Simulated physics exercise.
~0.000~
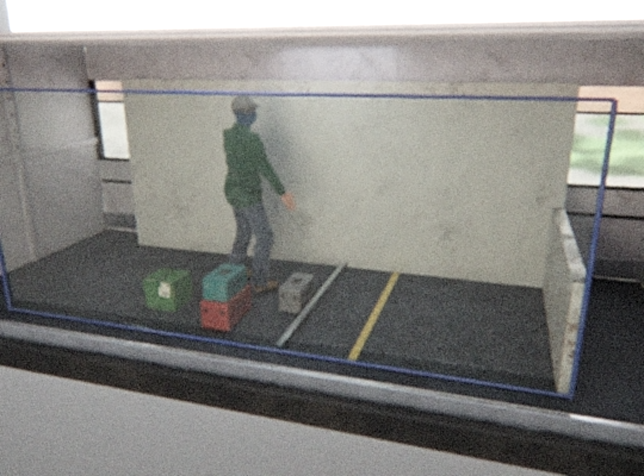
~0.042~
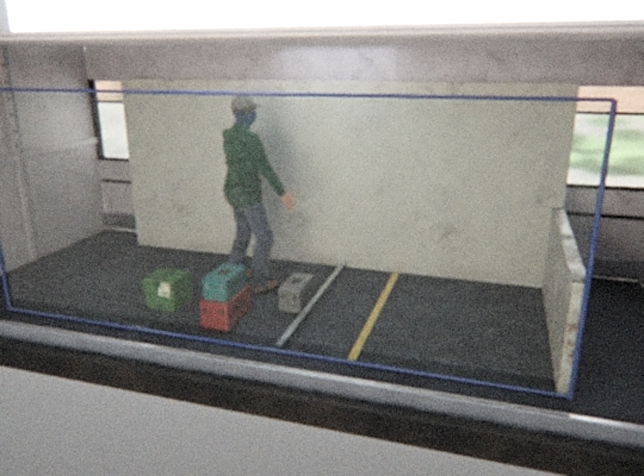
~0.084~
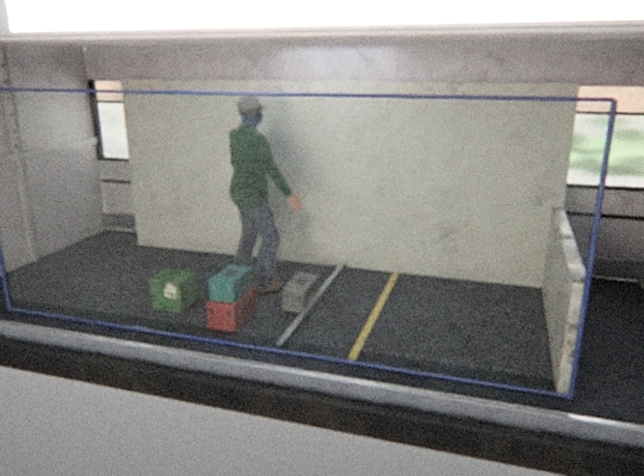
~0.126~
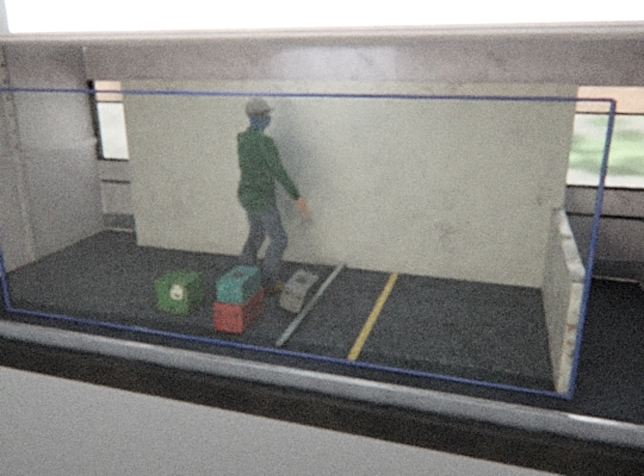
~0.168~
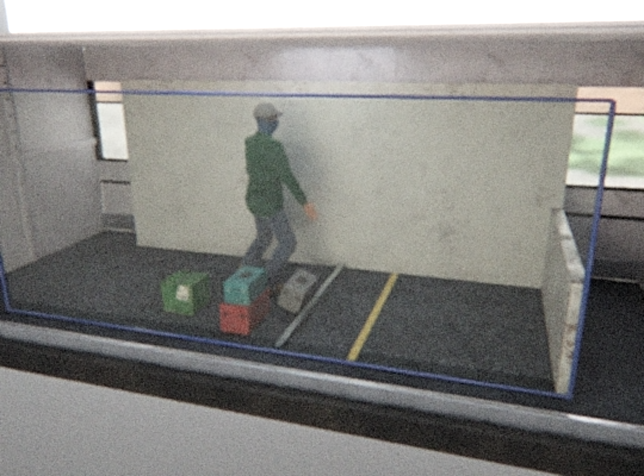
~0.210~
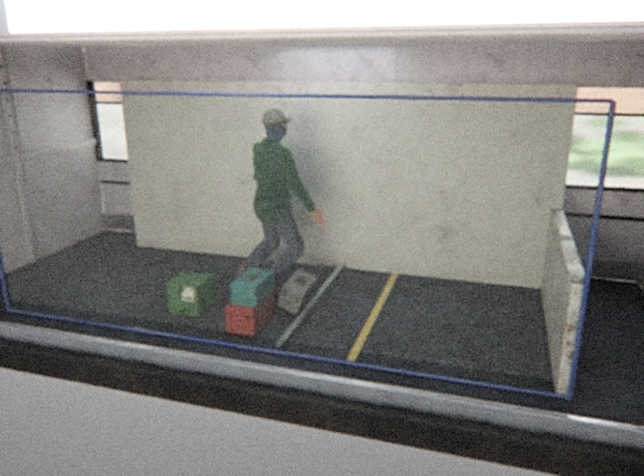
Inside a bus-like compartment, a person in a cap and green top stood still at first, then drifted right with bending knees while the green, teal and red boxes slid slightly right across the floor.
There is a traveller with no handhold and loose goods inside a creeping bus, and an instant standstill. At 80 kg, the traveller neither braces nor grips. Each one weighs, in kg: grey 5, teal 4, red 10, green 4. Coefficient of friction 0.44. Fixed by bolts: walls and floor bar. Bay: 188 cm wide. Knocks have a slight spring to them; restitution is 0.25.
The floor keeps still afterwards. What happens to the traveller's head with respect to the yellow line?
It traverses the line.
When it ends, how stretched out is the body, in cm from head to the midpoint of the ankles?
Roughly 120 cm.
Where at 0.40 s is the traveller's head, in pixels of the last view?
Roughly (312, 181) in the last view.
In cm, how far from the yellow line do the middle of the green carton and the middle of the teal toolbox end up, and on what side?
Green carton: 140 cm short; teal toolbox: 30 cm short.
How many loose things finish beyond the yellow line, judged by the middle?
0.
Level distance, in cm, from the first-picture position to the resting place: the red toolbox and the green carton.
Lab note: Red toolbox shifted 40, green carton shifted 40.
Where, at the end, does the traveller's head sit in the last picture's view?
Somewhere about (434, 294) in the final view.
After 0.40 s the traveller's head is 64 cm short of the yellow line, near (312, 181) in the last picture's view; the traveller's hips 62 cm short of the yellow line.
After 0.65 s the traveller's head is 6 cm short of the yellow line, near (380, 230) in the last picture's view.
After 1.05 s the traveller's head is 48 cm past the yellow line, near (435, 295) in the last picture's view.
When all is still (3.3 s), grey toolbox stops short of the yellow line; teal toolbox stops short of the yellow line; red toolbox stops short of the yellow line; green carton stops short of the yellow line; traveller's head crosses the yellow line.
